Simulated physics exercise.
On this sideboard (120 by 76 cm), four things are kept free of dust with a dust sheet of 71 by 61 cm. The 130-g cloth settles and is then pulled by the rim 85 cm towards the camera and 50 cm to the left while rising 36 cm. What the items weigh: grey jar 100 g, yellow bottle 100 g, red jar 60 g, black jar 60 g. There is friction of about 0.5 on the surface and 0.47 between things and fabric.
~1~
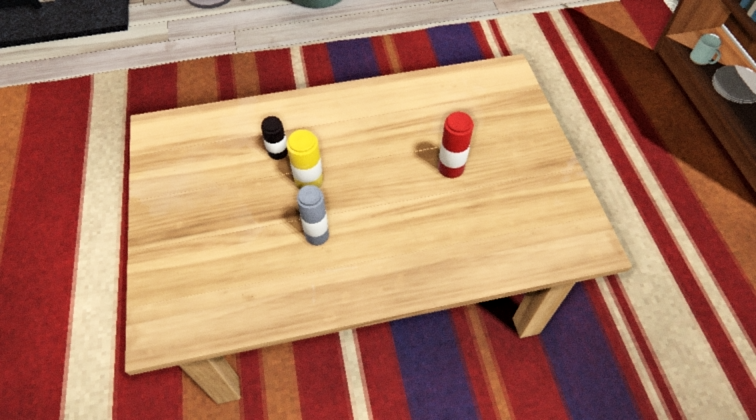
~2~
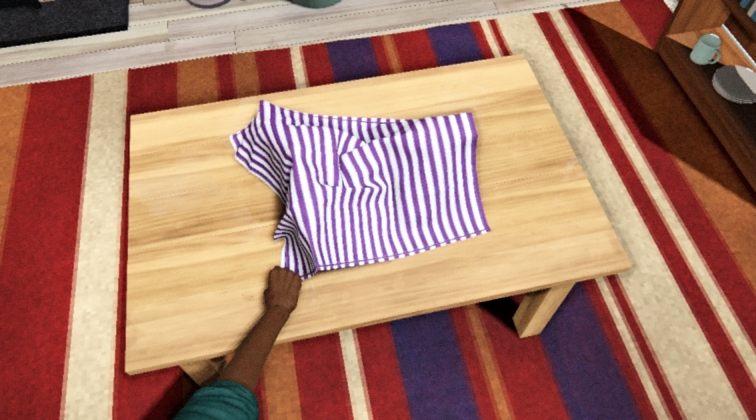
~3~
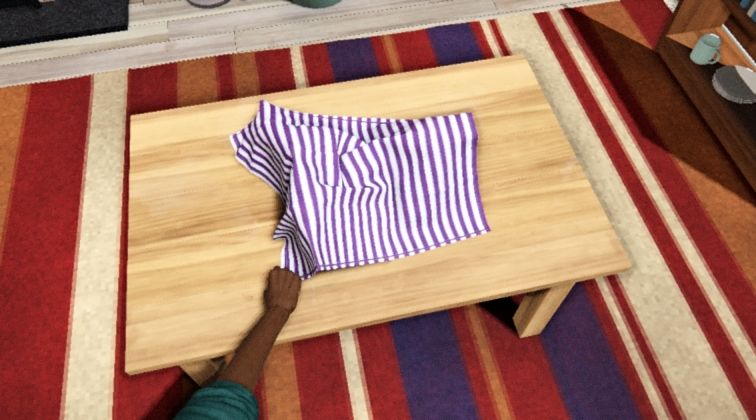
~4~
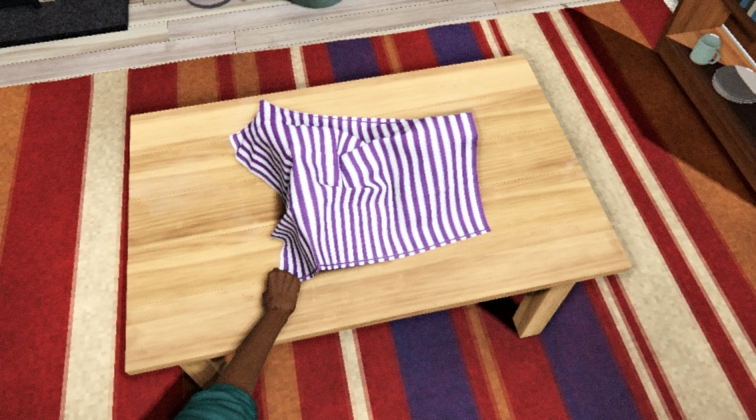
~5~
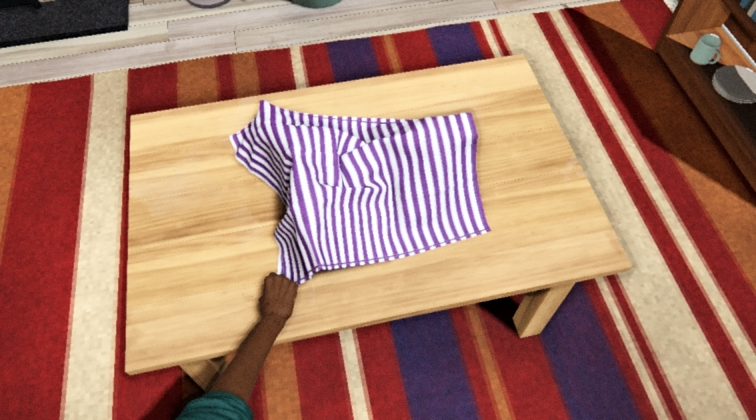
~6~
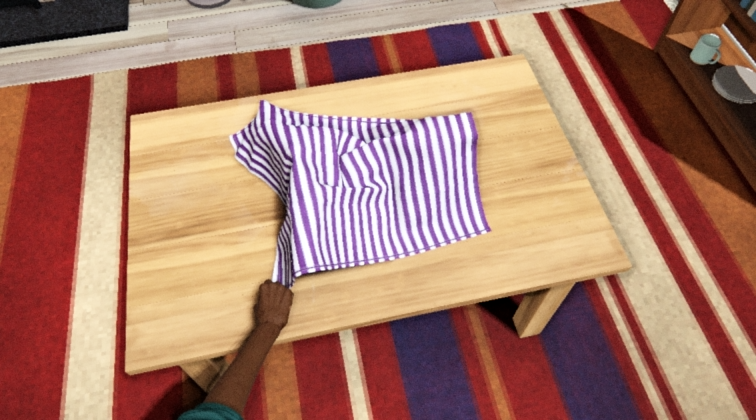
A hand reached in and held the near left corner of a purple-and-white striped cloth that now covered four containers on a wooden table, then tugged that corner slightly toward the lower left.
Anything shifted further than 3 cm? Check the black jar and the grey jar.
Most likely the black jar stays anchored; most likely the grey jar gets dislodged.
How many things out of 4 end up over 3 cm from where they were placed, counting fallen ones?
3 in all.
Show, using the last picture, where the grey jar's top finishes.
Roughly (272, 275).
Next, middle of the dust sheet at (319, 214); grey jar 8 cm off its start, red jar 8 cm off its start, yellow bottle 6 cm off its start.
Then, middle of the dust sheet at (262, 356); grey jar on its side, 13 cm off its start, yellow bottle on its side, 13 cm off its start, red jar on its side, 13 cm off its start.
After that, middle of the dust sheet at a place out of view; grey jar on its side, 14 cm off its start at (290, 276), yellow bottle on its side, 14 cm off its start at (275, 211), red jar on its side, 13 cm off its start at (443, 201).
Later, middle of the dust sheet at a place out of view; grey jar on its side, 15 cm off its start, yellow bottle on its side, 15 cm off its start, red jar on its side, 14 cm off its start.
At the end, middle of the dust sheet at a place out of view; grey jar on its side, 16 cm off its start at (272, 275), black jar 0 cm off its start at (270, 123), yellow bottle on its side, 16 cm off its start at (260, 209), red jar on its side, 16 cm off its start at (462, 209).
